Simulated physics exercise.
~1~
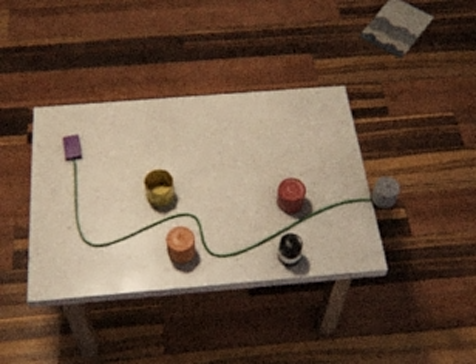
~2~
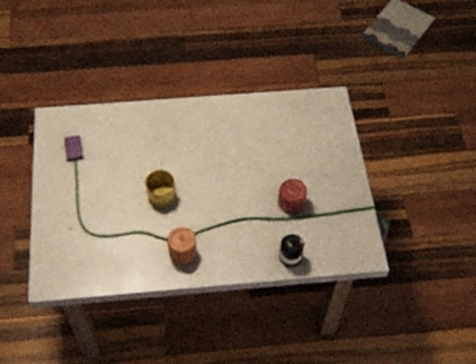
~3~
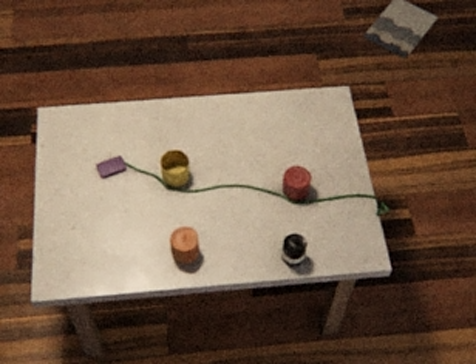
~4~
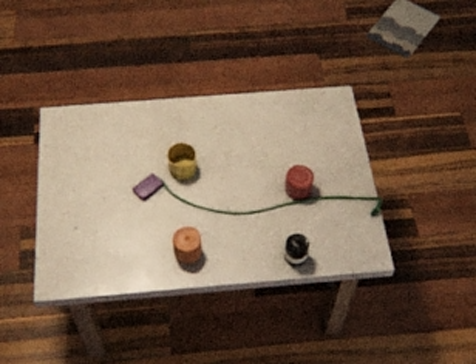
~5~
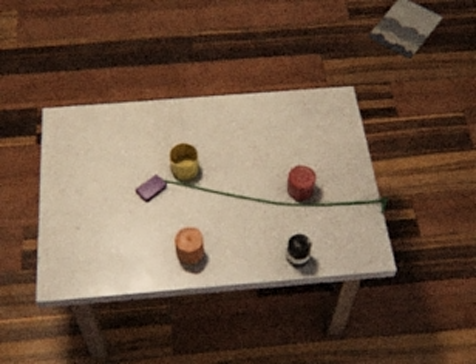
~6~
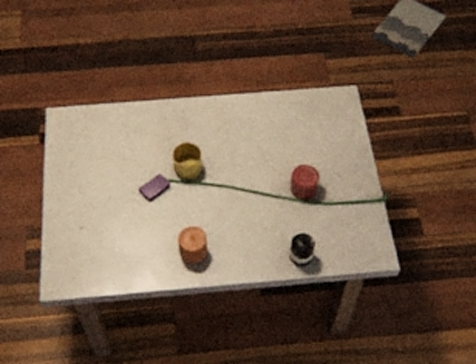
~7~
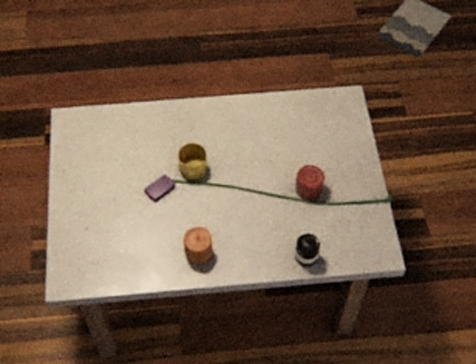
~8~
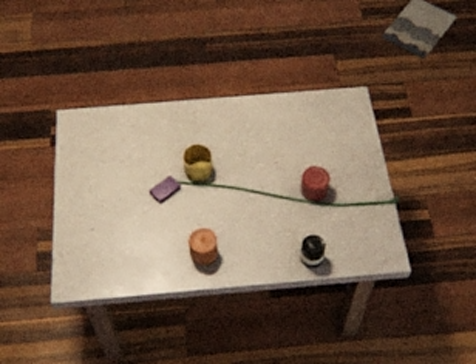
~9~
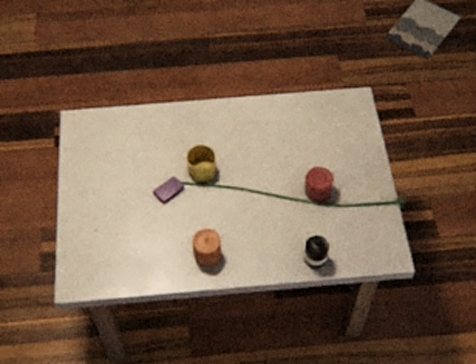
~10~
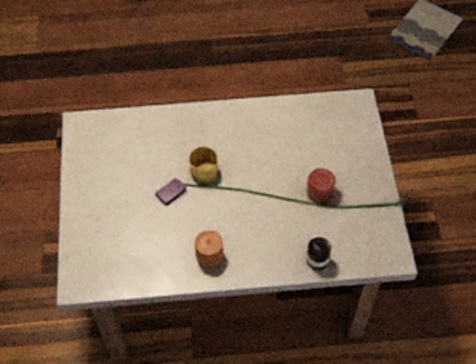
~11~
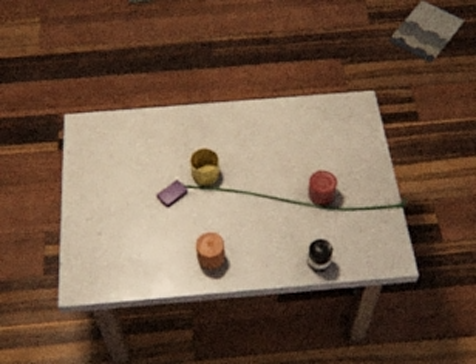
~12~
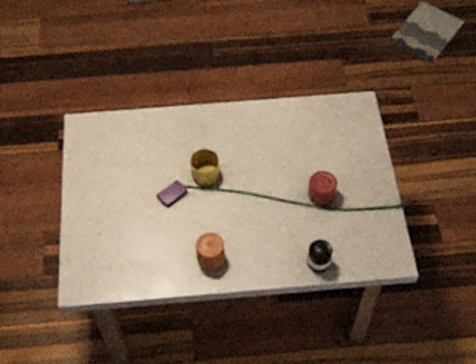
A small grey speaker dropped off the right edge of a white table, pulling its green cable, which dragged the purple phone right and nudged the yellow cup a little before everything settled with the cable stretched over the edge.
